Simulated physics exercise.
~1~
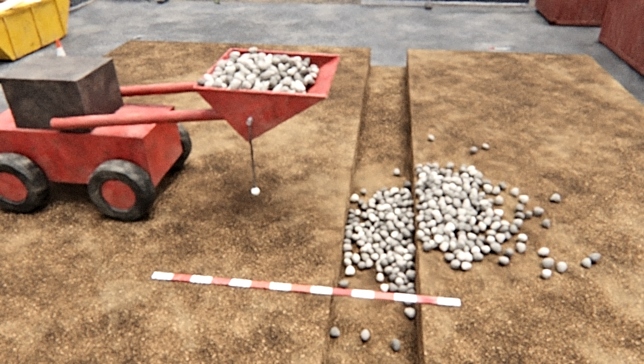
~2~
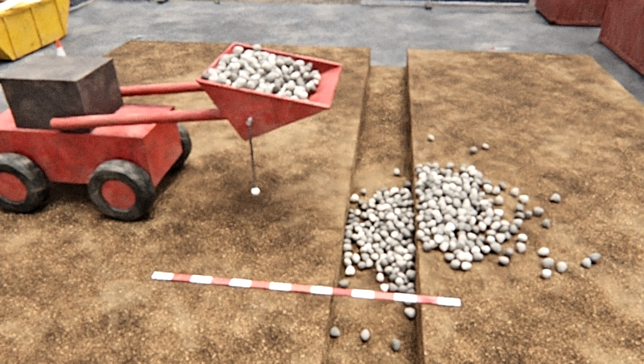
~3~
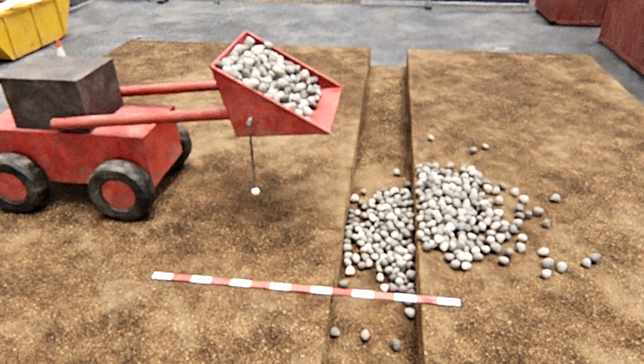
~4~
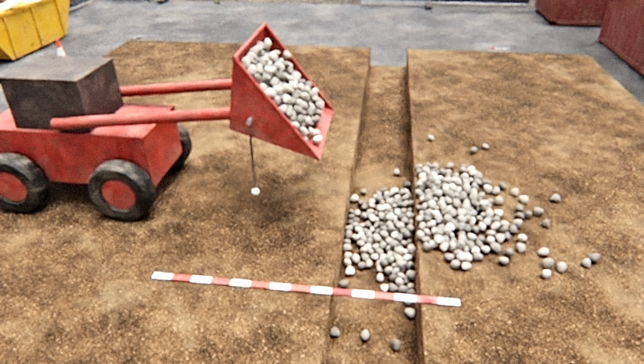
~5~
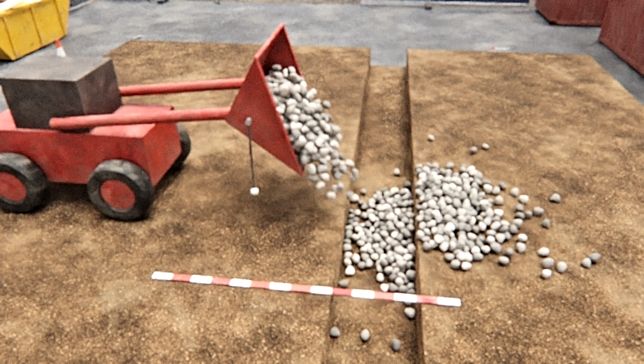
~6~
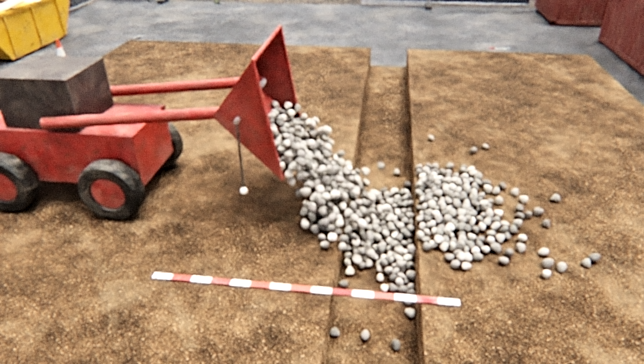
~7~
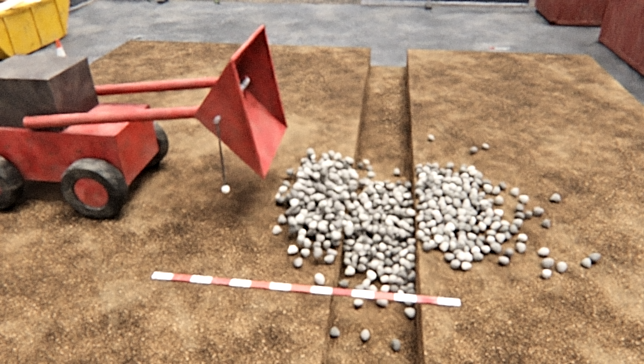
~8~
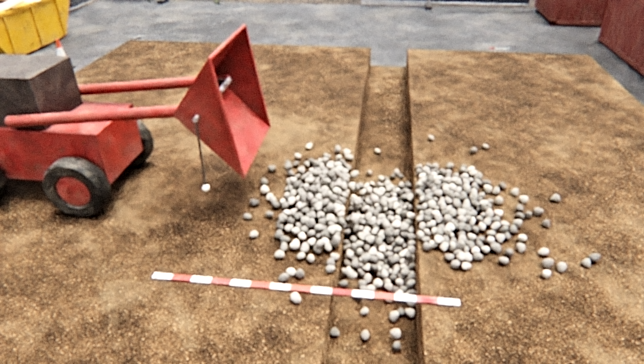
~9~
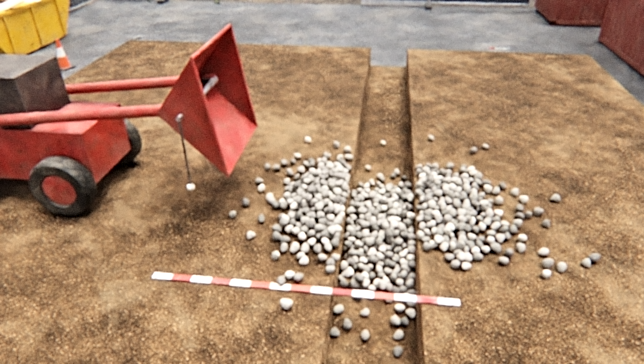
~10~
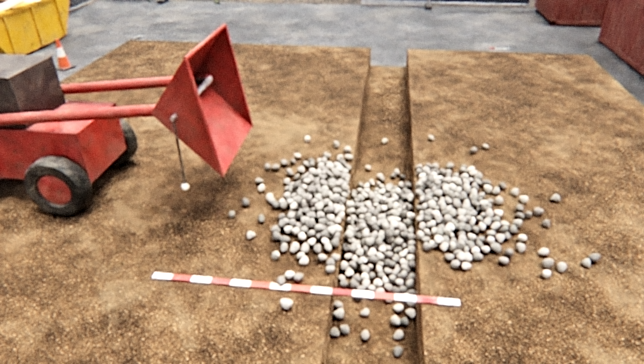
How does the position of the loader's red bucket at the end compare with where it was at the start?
The bucket ends up farther to the left than where it started, farther back from the trench.
